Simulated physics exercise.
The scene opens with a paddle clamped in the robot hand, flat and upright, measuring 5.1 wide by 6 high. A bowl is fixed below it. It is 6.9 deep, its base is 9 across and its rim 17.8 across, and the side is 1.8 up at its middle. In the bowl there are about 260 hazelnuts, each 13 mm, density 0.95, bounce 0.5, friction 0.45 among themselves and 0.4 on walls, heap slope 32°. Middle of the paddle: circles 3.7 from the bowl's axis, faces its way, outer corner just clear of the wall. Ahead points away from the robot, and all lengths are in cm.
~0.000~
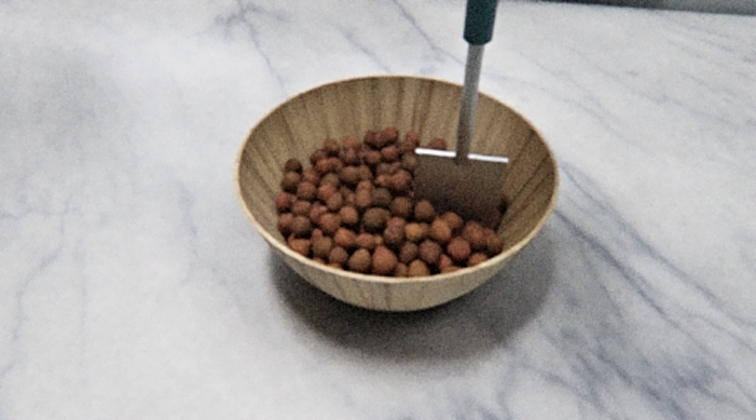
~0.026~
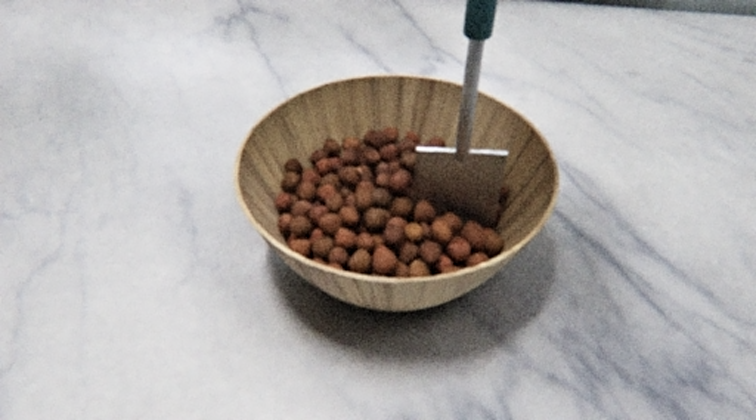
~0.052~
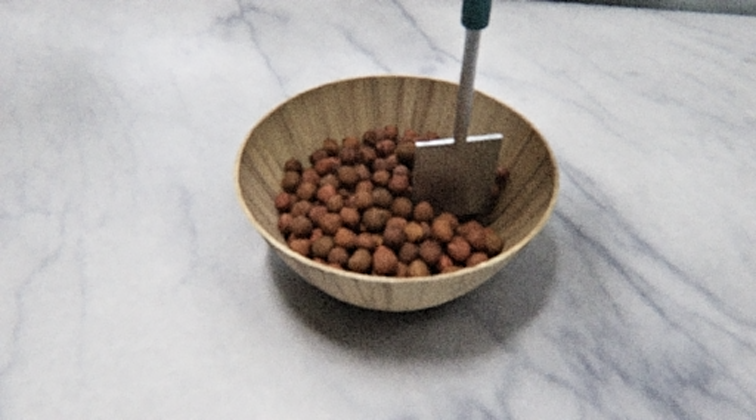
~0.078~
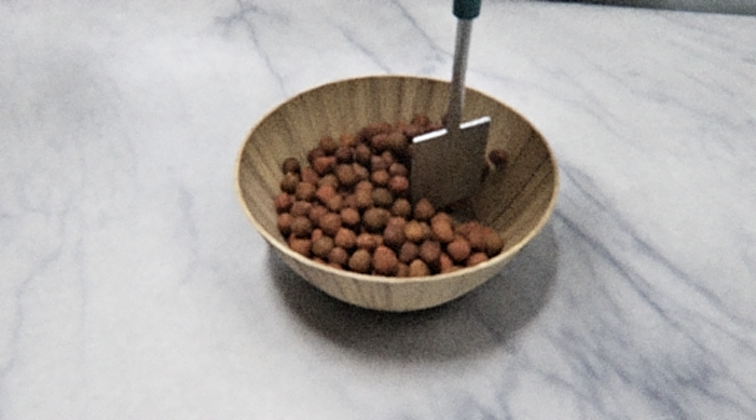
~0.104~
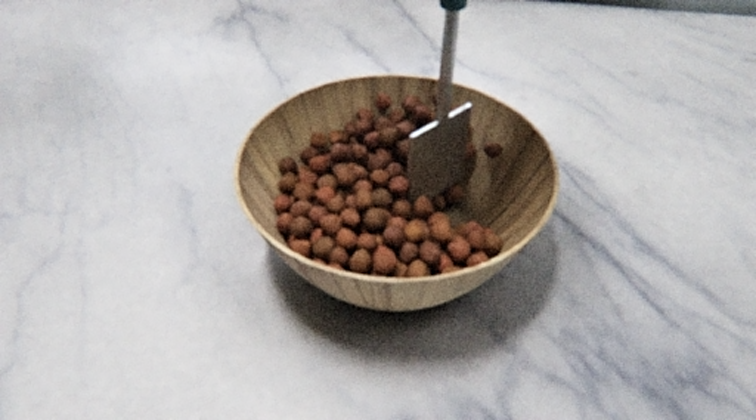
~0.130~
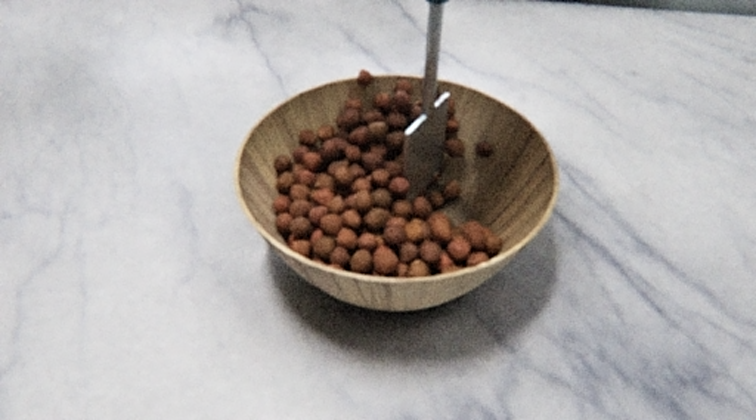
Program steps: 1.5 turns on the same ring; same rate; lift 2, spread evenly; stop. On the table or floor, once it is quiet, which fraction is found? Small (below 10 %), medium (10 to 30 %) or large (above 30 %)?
It is medium.
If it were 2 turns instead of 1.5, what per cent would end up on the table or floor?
20 %.
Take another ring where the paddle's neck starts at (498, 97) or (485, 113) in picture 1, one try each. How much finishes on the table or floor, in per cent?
Roughly 0 % and 10 %.
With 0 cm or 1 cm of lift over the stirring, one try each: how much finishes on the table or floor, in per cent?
I'd say some 20 per cent, and some 20 per cent.
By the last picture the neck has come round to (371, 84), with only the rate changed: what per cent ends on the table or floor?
Close to 40 in a hundred.
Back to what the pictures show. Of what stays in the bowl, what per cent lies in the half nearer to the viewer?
About 55 %.
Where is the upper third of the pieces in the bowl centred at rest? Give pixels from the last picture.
Near (344, 208).
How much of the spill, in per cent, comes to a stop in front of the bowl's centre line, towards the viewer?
Result: Roughly 60 %.
By 0.43 s, 251° round, highest piece 9 above the table; 232 in the bowl, 13 on the table or floor, 13 in flight or on the tool.
By 0.73 s, 76° round, highest piece 9 above the table; 216 in the bowl, 37 on the table or floor, 5 in flight or on the tool.
By 1.08 s, 180° round, highest piece 7 above the table; 211 in the bowl, 47 on the table or floor.
By 1.78 s, 180° round, highest piece 6 above the table; 211 in the bowl, 47 on the table or floor.
Final count, 211 in the bowl, 47 on the table or floor. That is 18 % on the table or floor.
